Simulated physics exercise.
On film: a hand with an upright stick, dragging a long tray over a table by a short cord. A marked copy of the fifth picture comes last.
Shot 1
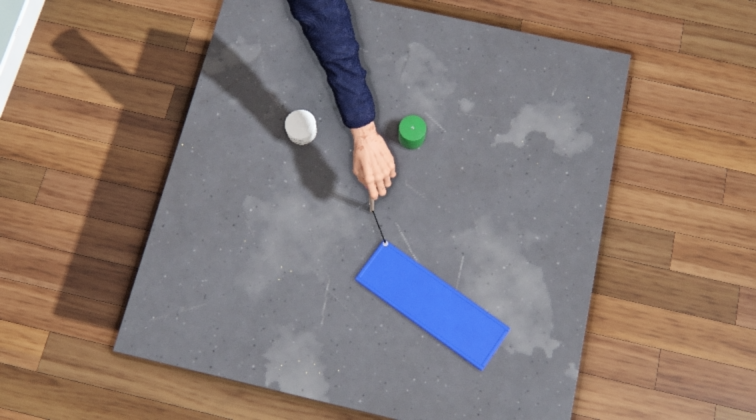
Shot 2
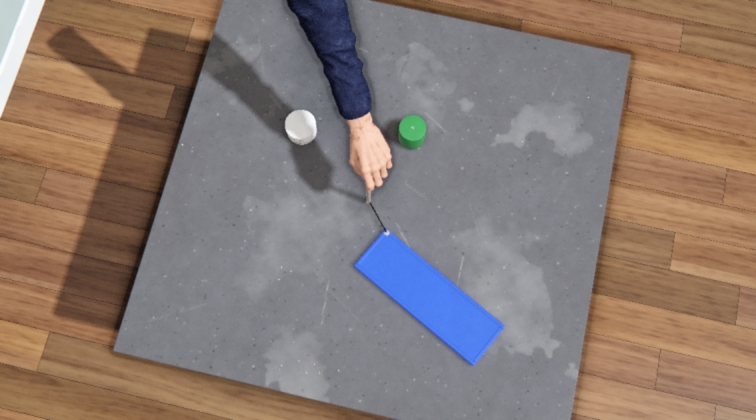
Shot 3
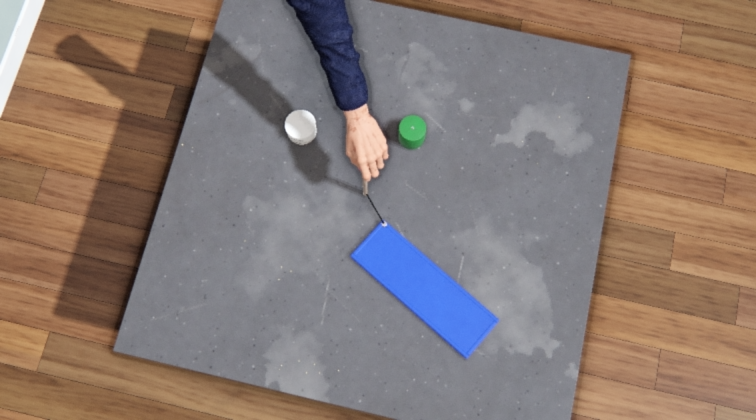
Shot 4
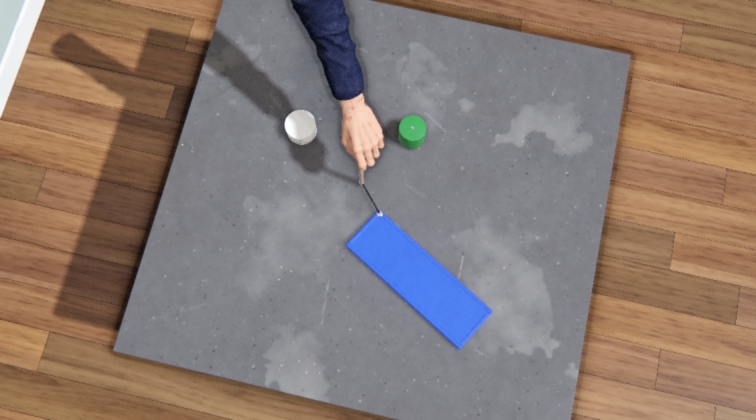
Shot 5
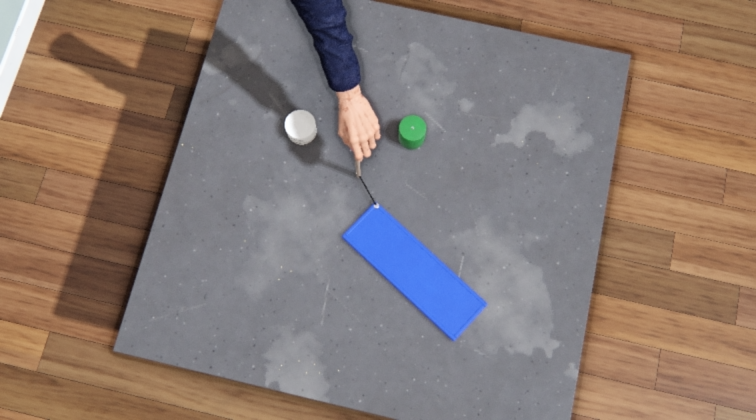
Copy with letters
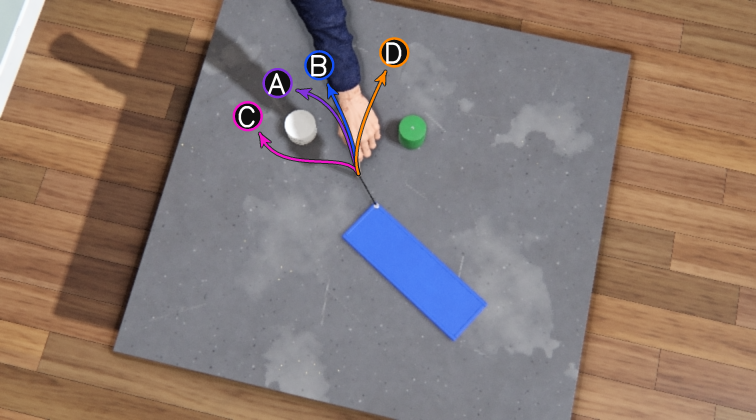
On a grey, blotchy tabletop above a wooden floor, a hand in a dark blue sleeve holds a small stick tied by a short cord to a long blue tray, near a white tub and a green tin. The hand draws back, dragging the tray a short way up and slightly left, the tray turning a little as it slides.
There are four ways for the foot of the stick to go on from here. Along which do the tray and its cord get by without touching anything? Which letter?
With C nothing is hit.
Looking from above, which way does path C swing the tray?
Anticlockwise.
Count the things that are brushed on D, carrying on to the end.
One.
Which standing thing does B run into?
It meets the white tub.
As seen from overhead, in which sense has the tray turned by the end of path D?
It turns clockwise.
On the copy, A from (359, 174) via (340, 122) to (297, 90); B from (359, 174) via (347, 127) to (328, 85); C from (359, 174) via (305, 161) to (260, 133); D from (359, 174) via (364, 120) to (385, 72).
On C. First, foot of the stick (321, 162), middle of the tray (394, 243).
Then, foot of the stick (279, 155), middle of the tray (365, 221).
Finally, foot of the stick (259, 129), middle of the tray (338, 200); nothing has been touched.
By contrast, A meets the white tub; B meets the white tub; D meets the green tin.
